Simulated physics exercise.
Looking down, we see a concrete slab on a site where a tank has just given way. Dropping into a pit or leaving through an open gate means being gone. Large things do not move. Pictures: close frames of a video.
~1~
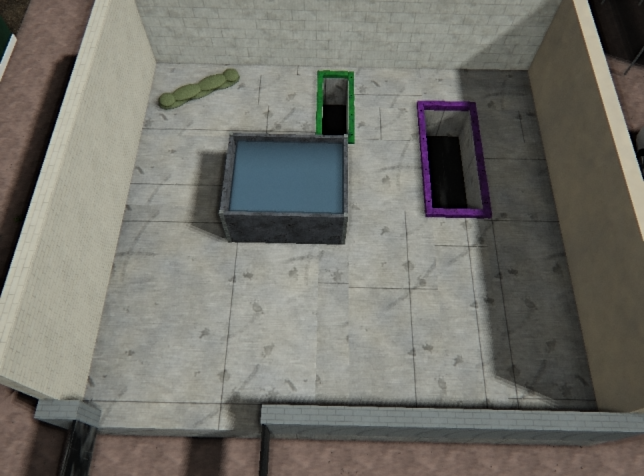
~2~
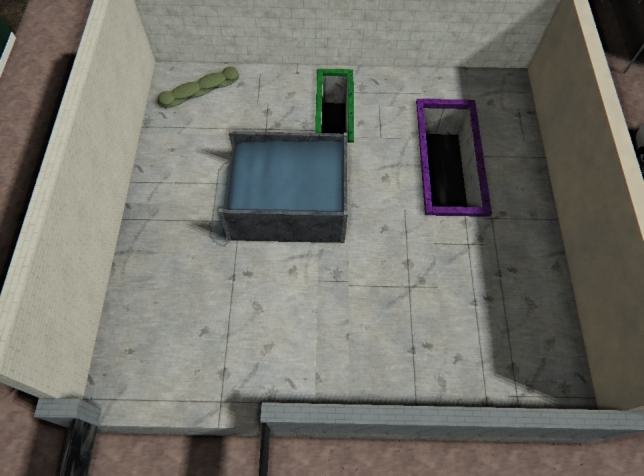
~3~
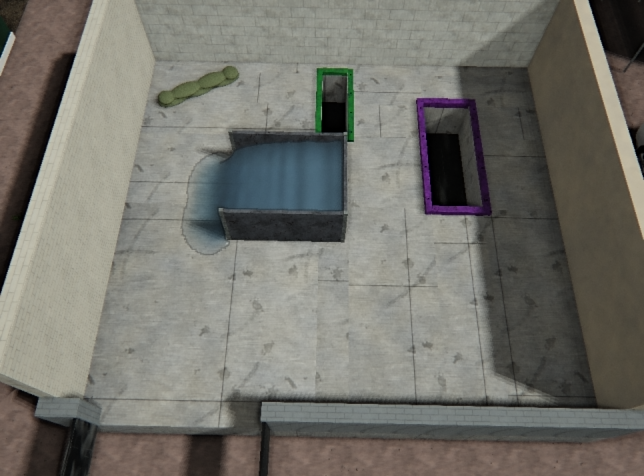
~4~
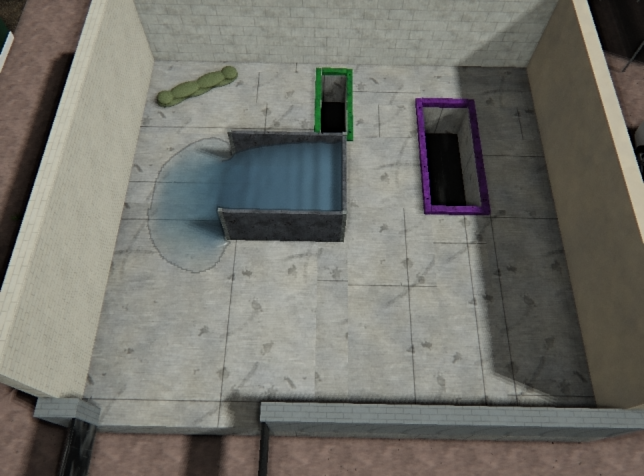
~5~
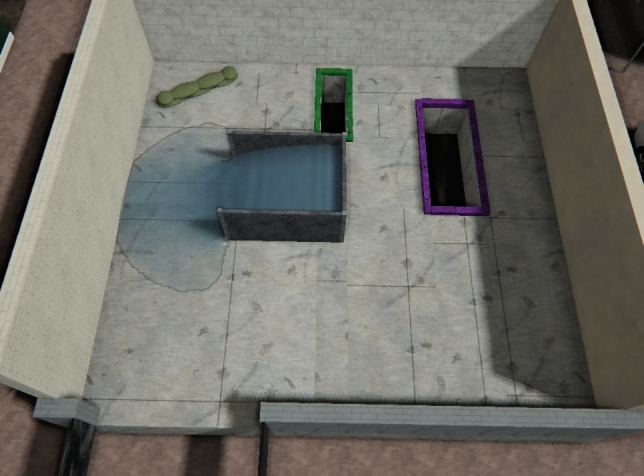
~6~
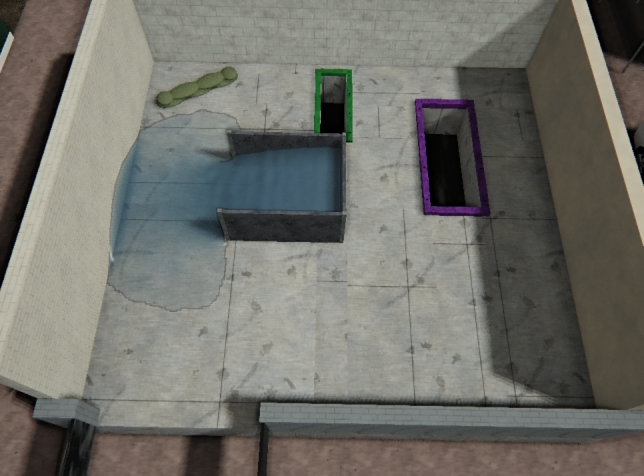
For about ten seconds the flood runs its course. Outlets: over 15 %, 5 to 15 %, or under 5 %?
Result - gate: Over 15 %, green pit: 5 to 15 %, purple pit: Under 5 %.
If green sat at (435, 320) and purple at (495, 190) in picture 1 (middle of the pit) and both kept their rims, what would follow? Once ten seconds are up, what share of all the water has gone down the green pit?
Share for green: 0 in a hundred.
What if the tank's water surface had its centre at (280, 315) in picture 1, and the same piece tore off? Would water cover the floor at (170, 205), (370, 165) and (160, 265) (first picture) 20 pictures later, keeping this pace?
Taking them as they were asked, they come out soaked, bone dry, soaked.
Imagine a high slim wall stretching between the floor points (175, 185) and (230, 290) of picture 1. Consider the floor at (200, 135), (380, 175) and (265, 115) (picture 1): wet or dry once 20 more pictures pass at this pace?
In that order, I'd expect them to be reached by the flood, kept clear of the flood and reached by the flood.
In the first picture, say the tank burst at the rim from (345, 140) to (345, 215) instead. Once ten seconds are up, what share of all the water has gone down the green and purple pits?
The green pit takes 2 per cent and the purple pit 30 per cent.
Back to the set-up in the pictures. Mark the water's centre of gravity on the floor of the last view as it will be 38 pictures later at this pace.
At roughly (227, 178).
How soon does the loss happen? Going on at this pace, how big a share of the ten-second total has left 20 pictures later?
My guess would be around 35 percent.
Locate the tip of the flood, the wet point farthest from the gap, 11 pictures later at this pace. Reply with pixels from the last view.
Roughly (81, 408).
A moment on, water covers 20 % of the floor; the gate 0 %, the green pit 0 %, the purple pit 0 %.
Next, water covers 25 % of the floor; the gate 3 %, the green pit 0 %, the purple pit 0 %.
Then, water covers 40 % of the floor; the gate 16 %, the green pit 2 %, the purple pit 0 %.
Later, water covers 45 % of the floor; the gate 32 %, the green pit 10 %, the purple pit 0 %.
In the end, water covers 55 % of the floor; the gate 42 %, the green pit 12 %, the purple pit 0 %.
